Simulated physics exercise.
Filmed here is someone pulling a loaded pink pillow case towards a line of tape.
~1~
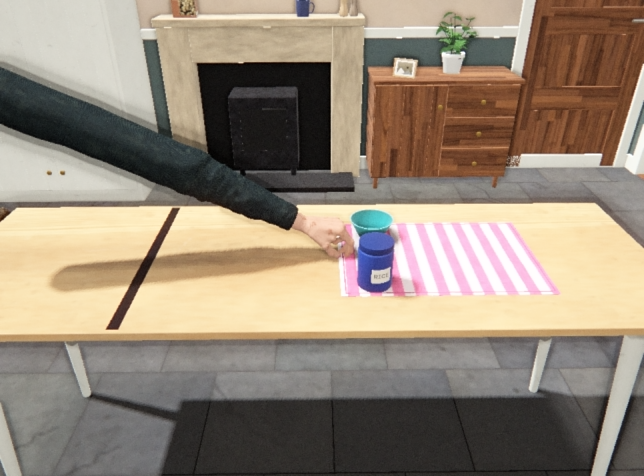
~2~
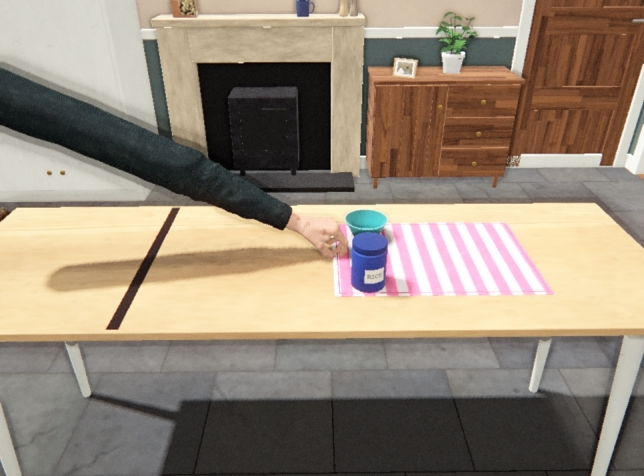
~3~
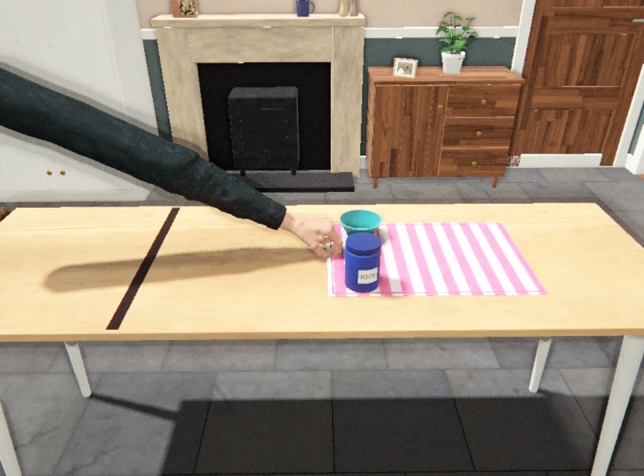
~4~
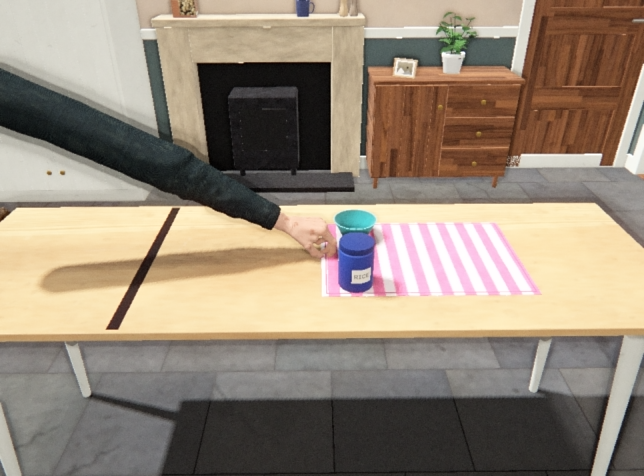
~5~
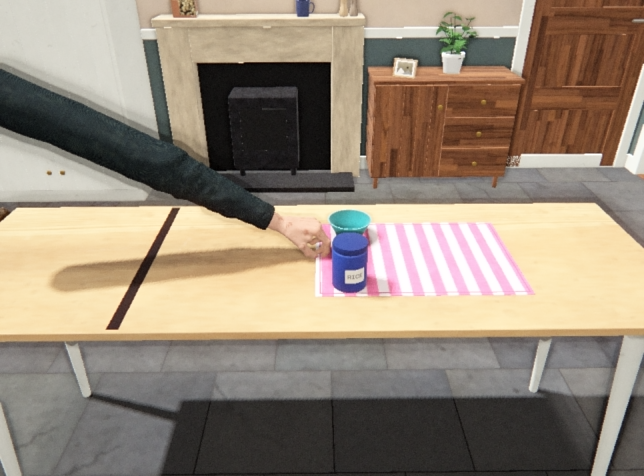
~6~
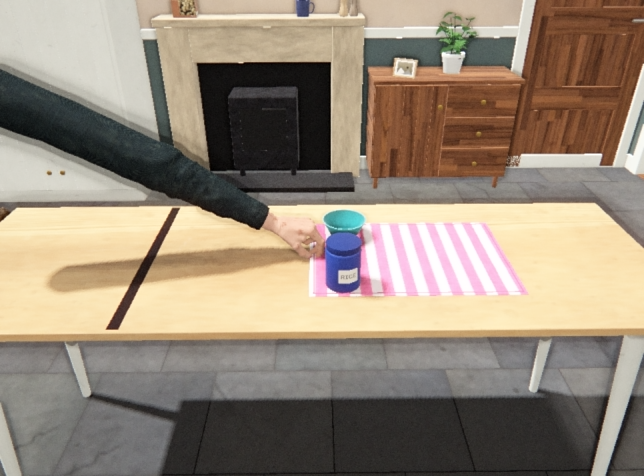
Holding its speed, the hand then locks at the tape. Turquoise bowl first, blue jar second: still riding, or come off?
Turquoise bowl - still riding; blue jar - still riding.
Then, 1.33 s past the final frame, hem at the tape; turquoise bowl on the cloth near (199, 228); blue jar on the cloth near (171, 264).
Then, 1.44 s past the final frame, hem at the tape; turquoise bowl on the cloth near (193, 229); blue jar on the cloth near (164, 264).
When it is over, hem at the tape; turquoise bowl on the cloth near (193, 229); blue jar on the cloth near (164, 264). The turquoise bowl remains aboard and the blue jar keeps its seat.
